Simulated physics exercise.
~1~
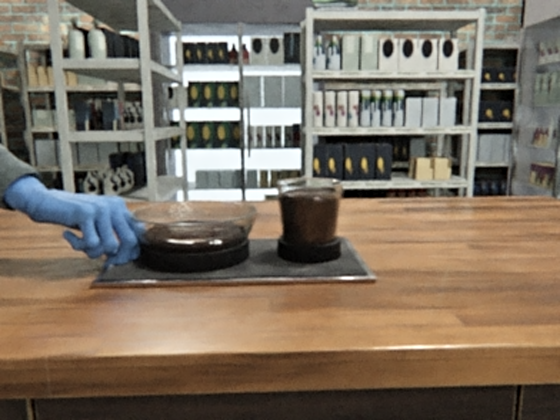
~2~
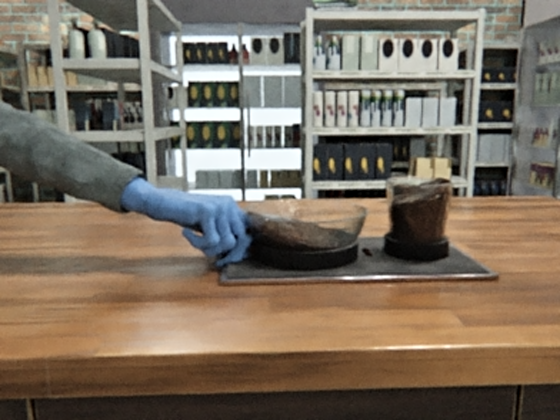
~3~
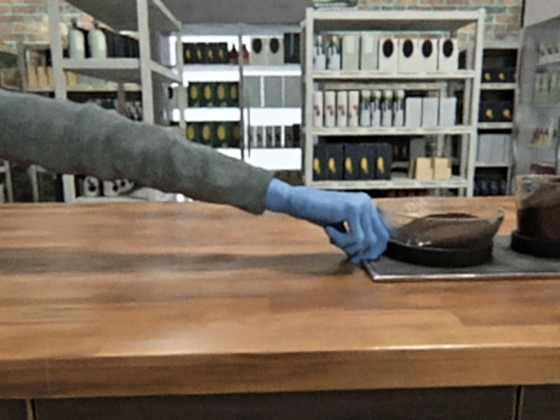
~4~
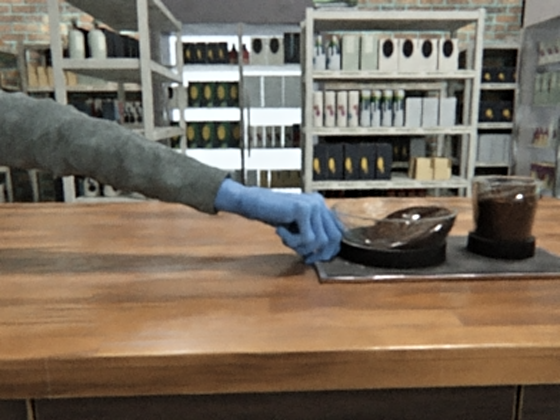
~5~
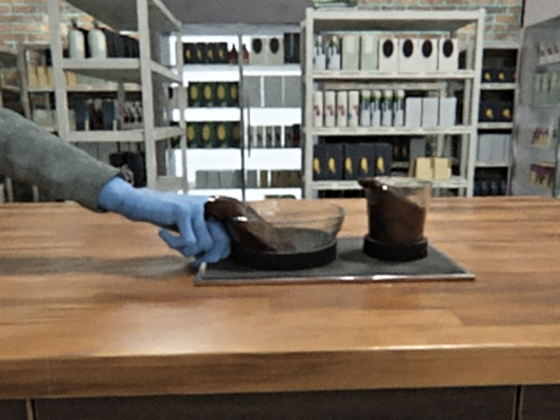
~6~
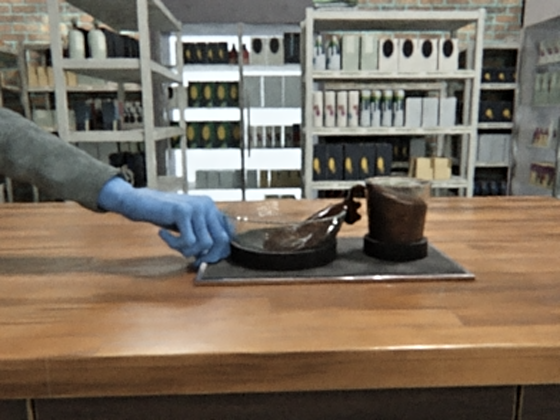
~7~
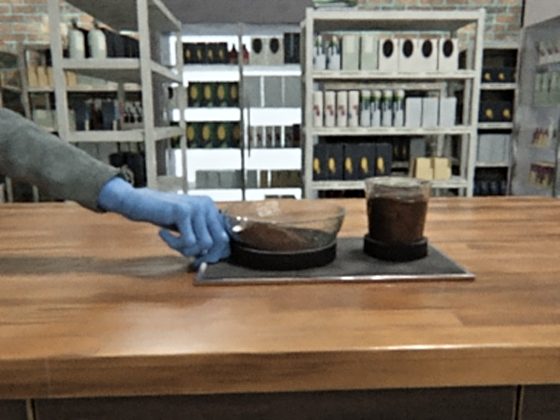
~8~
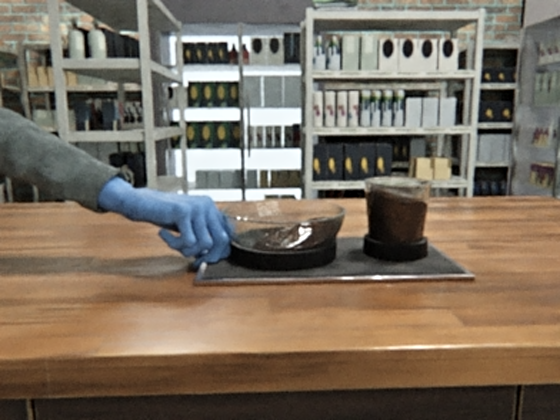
On a wooden counter before stocked shelves, a blue-gloved hand slid a dark tray holding a bowl and tumbler of dark liquid right, then back left to a stop; the liquid sloshed up their sides, surging at the stop before settling somewhat.
